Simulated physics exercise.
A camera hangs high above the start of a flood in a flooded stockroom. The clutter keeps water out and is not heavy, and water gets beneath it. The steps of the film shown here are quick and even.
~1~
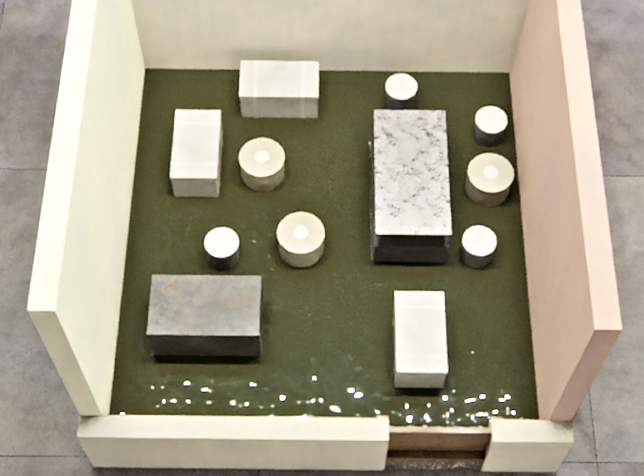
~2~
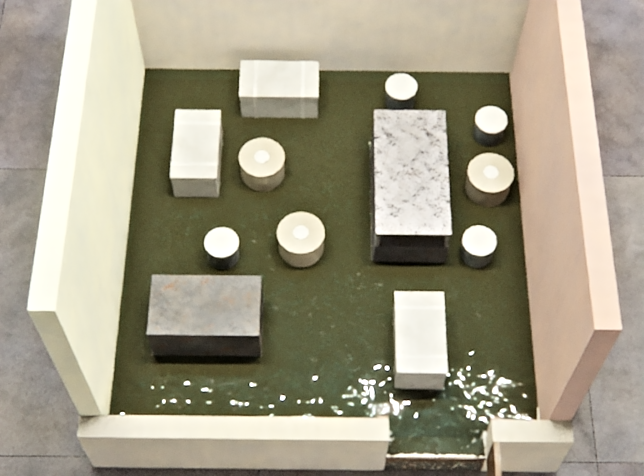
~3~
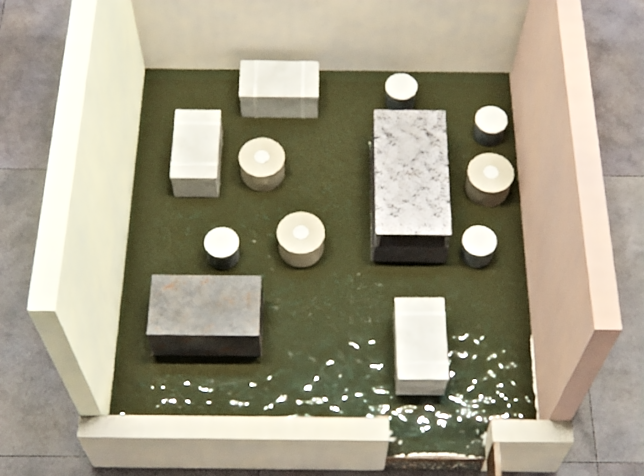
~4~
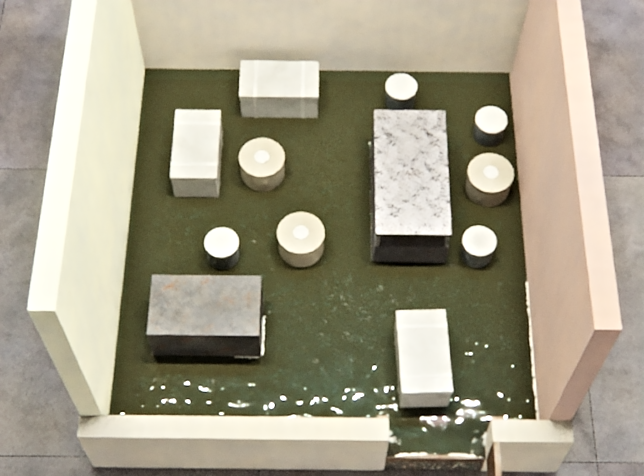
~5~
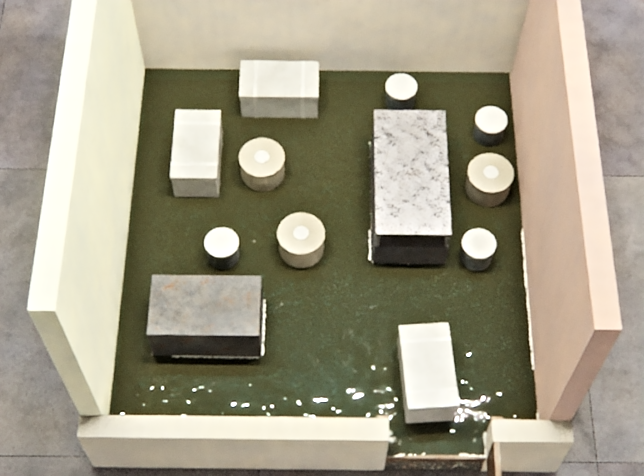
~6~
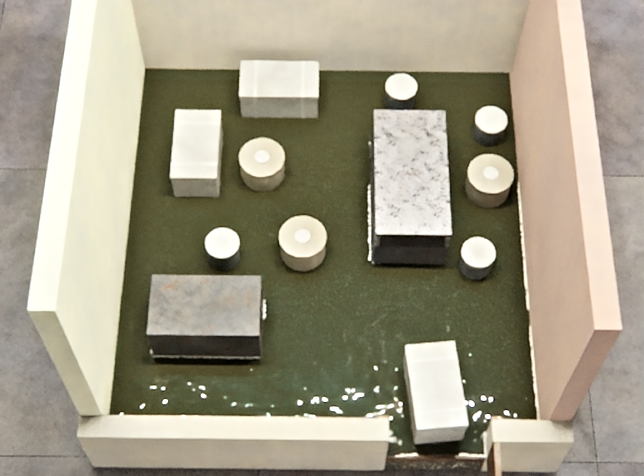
A white box drifts slowly forward through rippling green water, turning slightly, among mostly still blocks.
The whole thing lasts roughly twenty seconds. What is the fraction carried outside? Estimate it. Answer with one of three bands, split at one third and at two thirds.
One third to two thirds.
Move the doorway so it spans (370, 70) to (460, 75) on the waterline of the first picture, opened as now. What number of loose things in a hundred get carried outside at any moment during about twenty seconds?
Near 70 in a hundred.
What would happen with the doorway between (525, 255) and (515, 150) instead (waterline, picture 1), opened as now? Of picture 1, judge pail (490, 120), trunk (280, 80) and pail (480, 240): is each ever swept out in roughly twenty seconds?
Lost, lost and lost.
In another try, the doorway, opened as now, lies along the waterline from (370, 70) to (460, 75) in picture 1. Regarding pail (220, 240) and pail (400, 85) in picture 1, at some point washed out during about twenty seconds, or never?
First retained, second lost.
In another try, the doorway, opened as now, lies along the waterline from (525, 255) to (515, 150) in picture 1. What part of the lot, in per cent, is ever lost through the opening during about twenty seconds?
I make it 80 per cent.
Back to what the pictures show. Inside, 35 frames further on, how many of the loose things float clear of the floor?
Tally: 5.
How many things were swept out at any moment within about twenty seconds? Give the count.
Count: 6.
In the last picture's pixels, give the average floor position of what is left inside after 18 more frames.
(377, 258).
A moment on, 1 of 10 are out; 9 afloat.
Next, 1 of 10 are out; 9 afloat.
Later, 5 of 10 are out; 5 afloat.
In the end, 6 of 10 are out; 4 afloat.
